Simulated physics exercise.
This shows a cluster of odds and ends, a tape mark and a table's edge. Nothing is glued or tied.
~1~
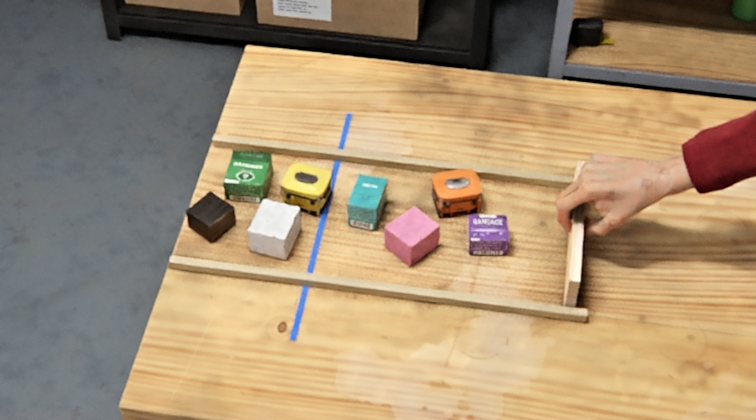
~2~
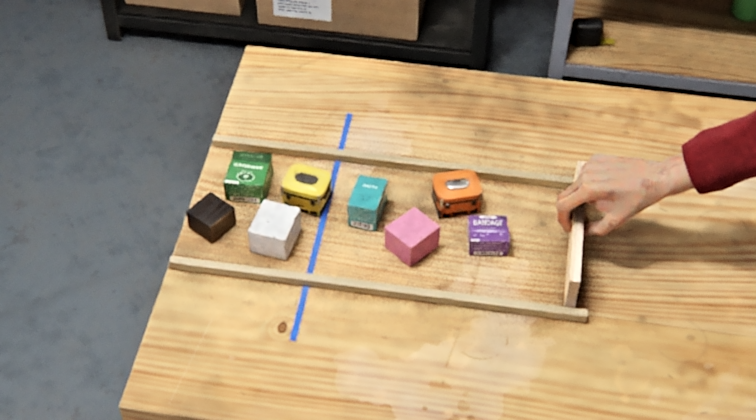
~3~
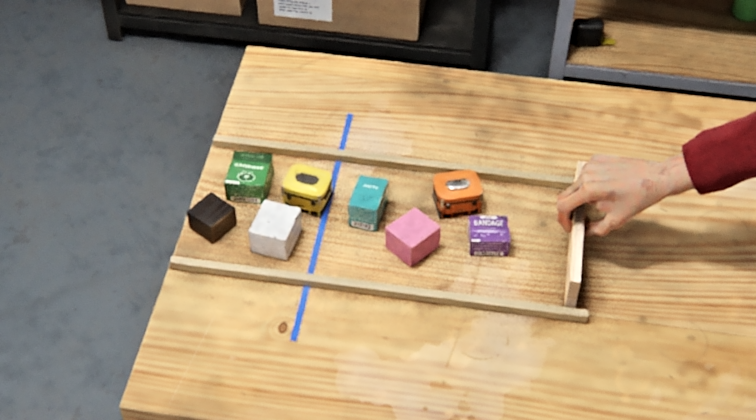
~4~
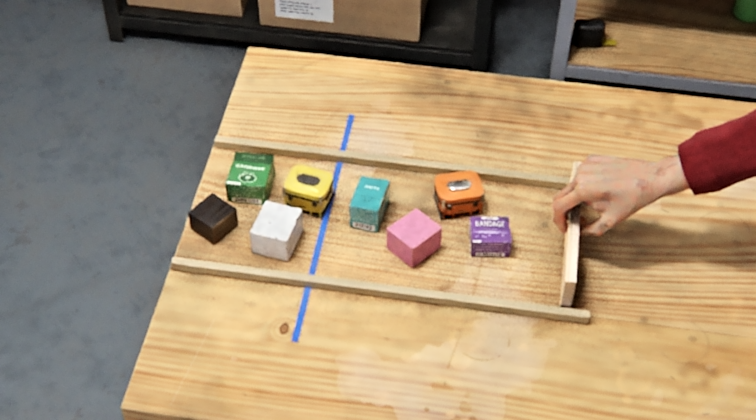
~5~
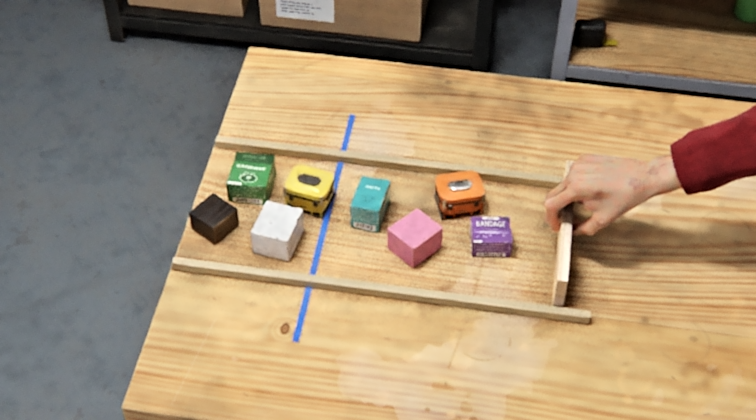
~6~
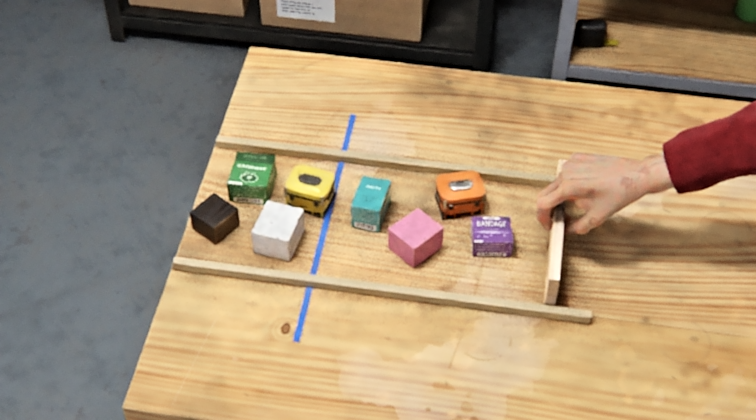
A hand slid an upright wooden board a short way left between two rails on a table, toward a loose group of small colorful boxes and blocks around a blue tape line, which stayed put.
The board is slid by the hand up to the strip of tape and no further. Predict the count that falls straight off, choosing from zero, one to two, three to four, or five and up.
The number that tumble down is nil.
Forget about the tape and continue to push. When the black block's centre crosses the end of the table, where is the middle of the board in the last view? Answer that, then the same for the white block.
(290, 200) and then (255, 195), give or take.
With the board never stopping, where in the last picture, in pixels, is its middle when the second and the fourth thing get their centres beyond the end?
The middle sits near (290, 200) at the first moment and near (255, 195) at the second.
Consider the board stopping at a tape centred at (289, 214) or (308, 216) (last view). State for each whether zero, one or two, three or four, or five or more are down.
The falls would be one to two; either one or two.
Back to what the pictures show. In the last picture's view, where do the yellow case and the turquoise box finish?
Final spots - yellow case (245, 179), turquoise box (276, 193).
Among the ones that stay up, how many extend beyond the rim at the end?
Expected count: 1.
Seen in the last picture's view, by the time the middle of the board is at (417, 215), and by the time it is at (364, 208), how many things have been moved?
So 4, and at the other place 6.
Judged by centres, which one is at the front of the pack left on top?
Nearest at the end: The green box.
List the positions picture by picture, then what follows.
Black block (211, 217); green box (249, 177); white block (275, 229); board (576, 233); tape (324, 217), in the first picture.
Green box (249, 177); turquoise box (368, 203), in the second picture.
White block (276, 230); orange case (457, 193), in the third picture.
Black block (213, 219); purple box (490, 236), in the fourth picture.
Green box (252, 178); board (564, 233), in the fifth picture.
Black block (215, 219); green box (252, 178); white block (279, 231); board (557, 232); tape (327, 219), in the sixth picture.
A little later, none off yet; black block at rest near (215, 219); green box at rest near (252, 178); white block at rest near (279, 231).
When it is over, the number that fall off is zero.
